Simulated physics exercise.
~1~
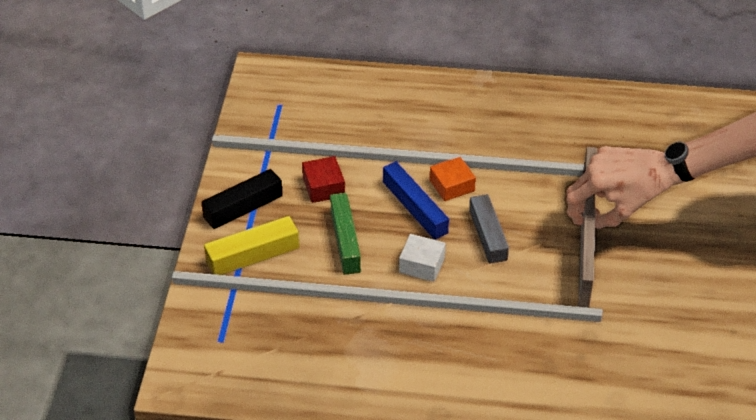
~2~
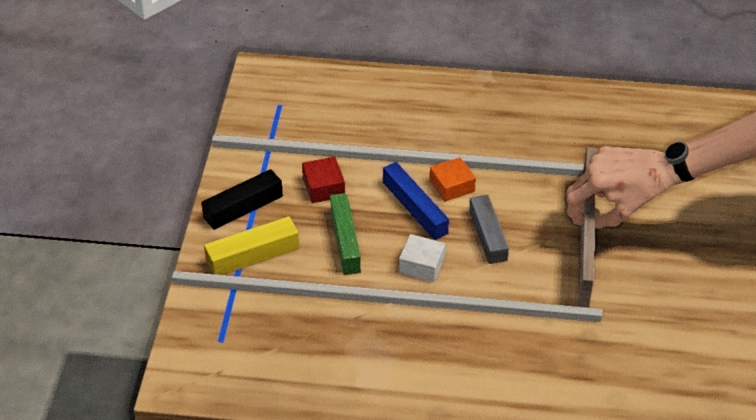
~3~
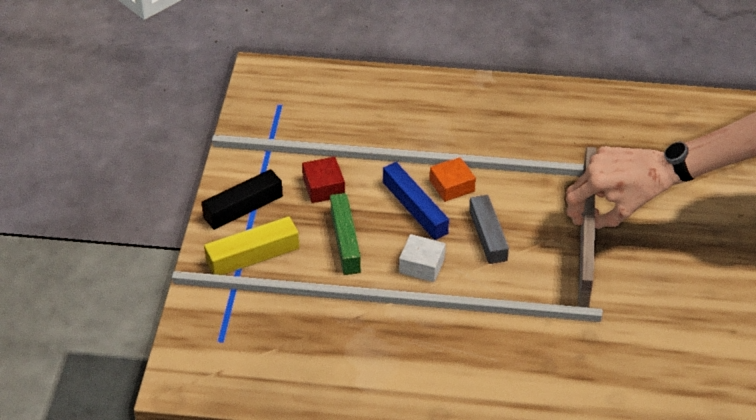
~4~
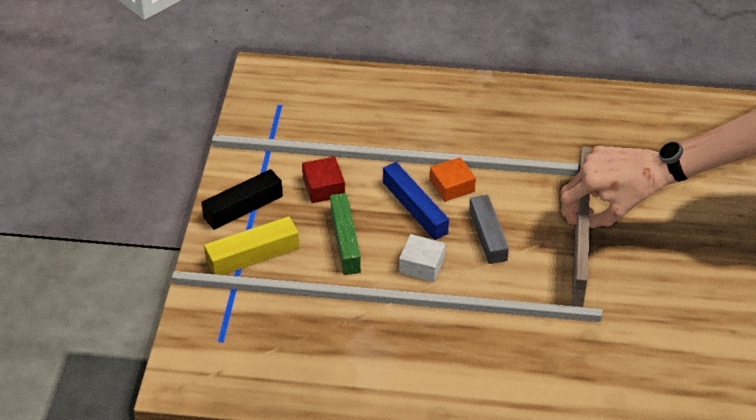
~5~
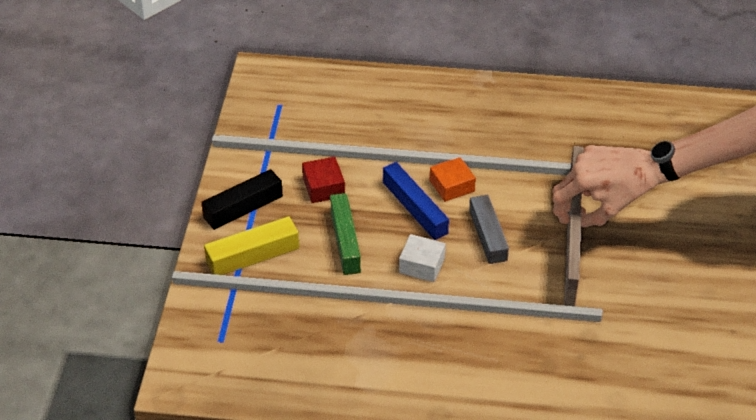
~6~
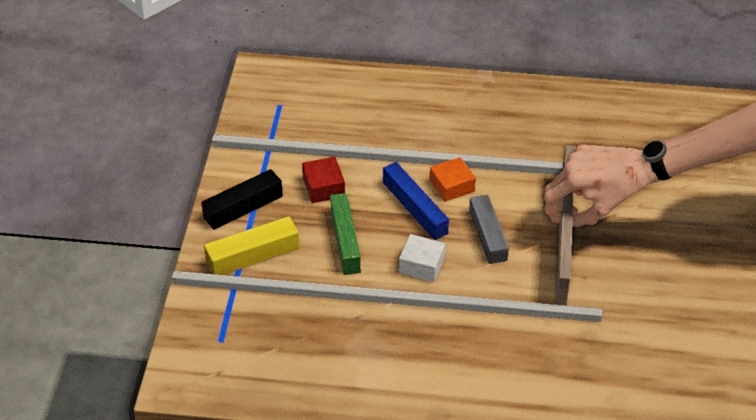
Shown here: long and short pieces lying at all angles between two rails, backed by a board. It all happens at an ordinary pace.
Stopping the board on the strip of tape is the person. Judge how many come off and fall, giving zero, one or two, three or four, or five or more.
Number falling: Three or four.
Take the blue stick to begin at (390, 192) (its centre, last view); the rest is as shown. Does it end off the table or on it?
Result: It does not come off.
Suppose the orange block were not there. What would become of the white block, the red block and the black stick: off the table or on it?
I'd say the white block stays where it is, the red block stays where it is, and the black stick ends up down.
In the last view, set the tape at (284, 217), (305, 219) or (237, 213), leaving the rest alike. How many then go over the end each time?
So, one try after another, the floor gets 1, then 0, then 4.
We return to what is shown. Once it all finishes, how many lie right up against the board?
It touches 3.
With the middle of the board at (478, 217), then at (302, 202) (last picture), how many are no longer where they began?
Counts: 1 / 8.
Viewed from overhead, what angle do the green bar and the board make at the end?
Out of line by around 5°.
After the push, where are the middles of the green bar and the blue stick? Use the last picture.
Final centres, in order: Near (199, 226), near (220, 186).
A little later, none off yet; black stick at rest near (243, 199); yellow stick at rest near (252, 247); red block at rest near (324, 180).
When it is over, the number that fall off is three or four; down, red block, yellow stick and black stick.
